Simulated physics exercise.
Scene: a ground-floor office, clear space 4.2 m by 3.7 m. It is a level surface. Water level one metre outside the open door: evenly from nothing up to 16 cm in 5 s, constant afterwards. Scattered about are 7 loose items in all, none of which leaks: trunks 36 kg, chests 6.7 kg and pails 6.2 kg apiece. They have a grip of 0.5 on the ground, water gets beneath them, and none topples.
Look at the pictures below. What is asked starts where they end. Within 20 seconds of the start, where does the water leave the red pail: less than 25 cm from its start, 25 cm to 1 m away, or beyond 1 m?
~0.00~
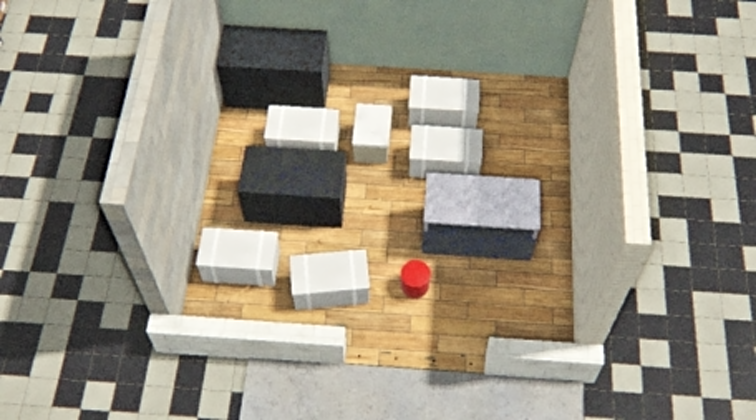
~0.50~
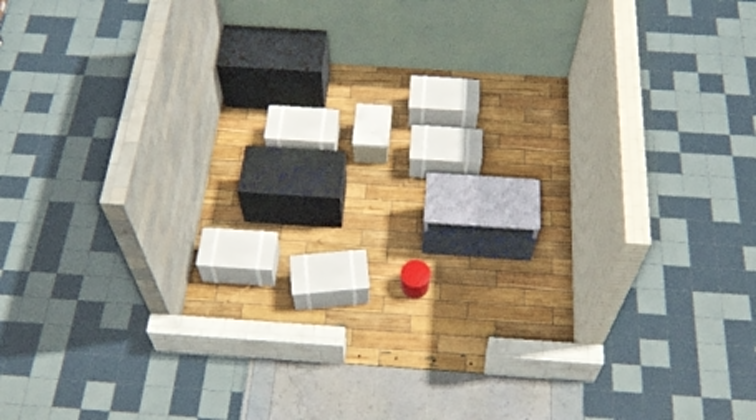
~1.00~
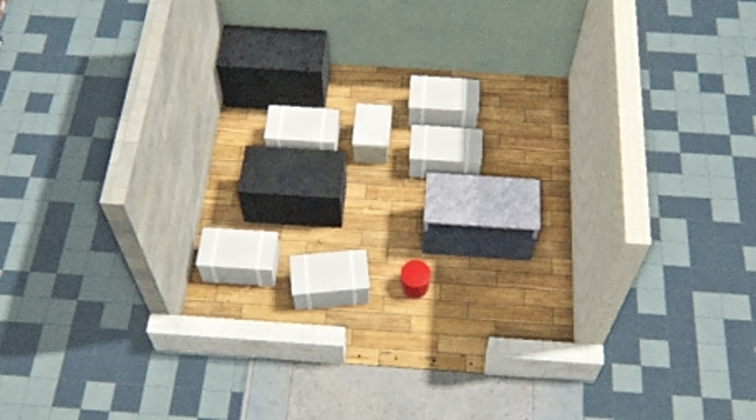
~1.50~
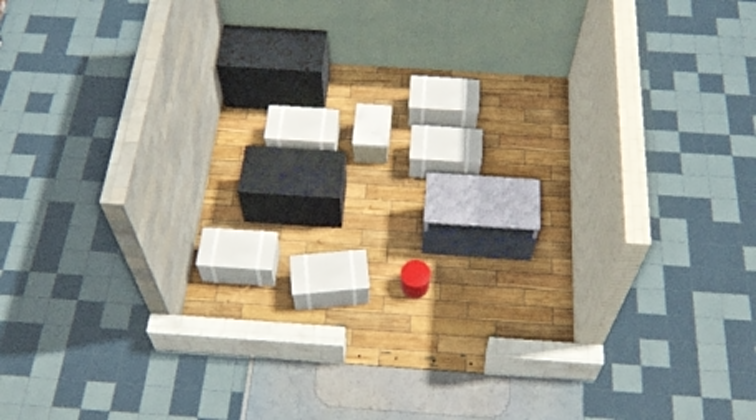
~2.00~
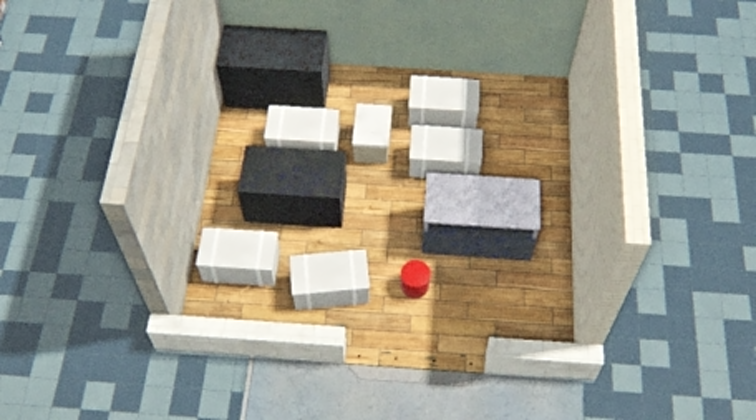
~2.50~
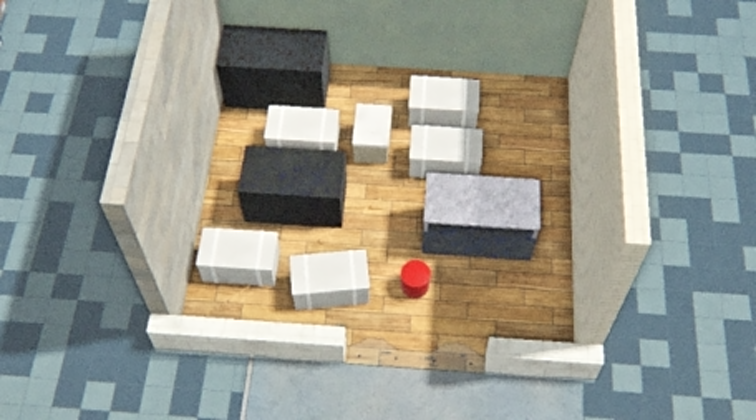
It gets shunted far.
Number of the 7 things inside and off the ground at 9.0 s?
I get 1.
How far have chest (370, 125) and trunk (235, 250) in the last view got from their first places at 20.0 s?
200 cm, 40 cm.
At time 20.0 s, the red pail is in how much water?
I'd put it at about 15 cm.
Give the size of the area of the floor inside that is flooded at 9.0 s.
11.0 m2.
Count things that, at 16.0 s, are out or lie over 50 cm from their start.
The number comes to 3.
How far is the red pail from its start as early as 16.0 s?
Around 250 centimetres.
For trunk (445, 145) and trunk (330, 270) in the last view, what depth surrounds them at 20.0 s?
First roughly 13 cm, second roughly 14 cm.
After 4.0 s the red pail is near (416, 270), 0.0 m from its start, aground; 0 afloat.
After 9.0 s the red pail is near (372, 99), 2.3 m from its start, aground; 1 afloat.
After 16.0 s the red pail is near (363, 97), 2.3 m from its start, afloat; 6 afloat.
After 20.0 s the red pail is near (374, 108), 2.1 m from its start, afloat; 7 afloat.
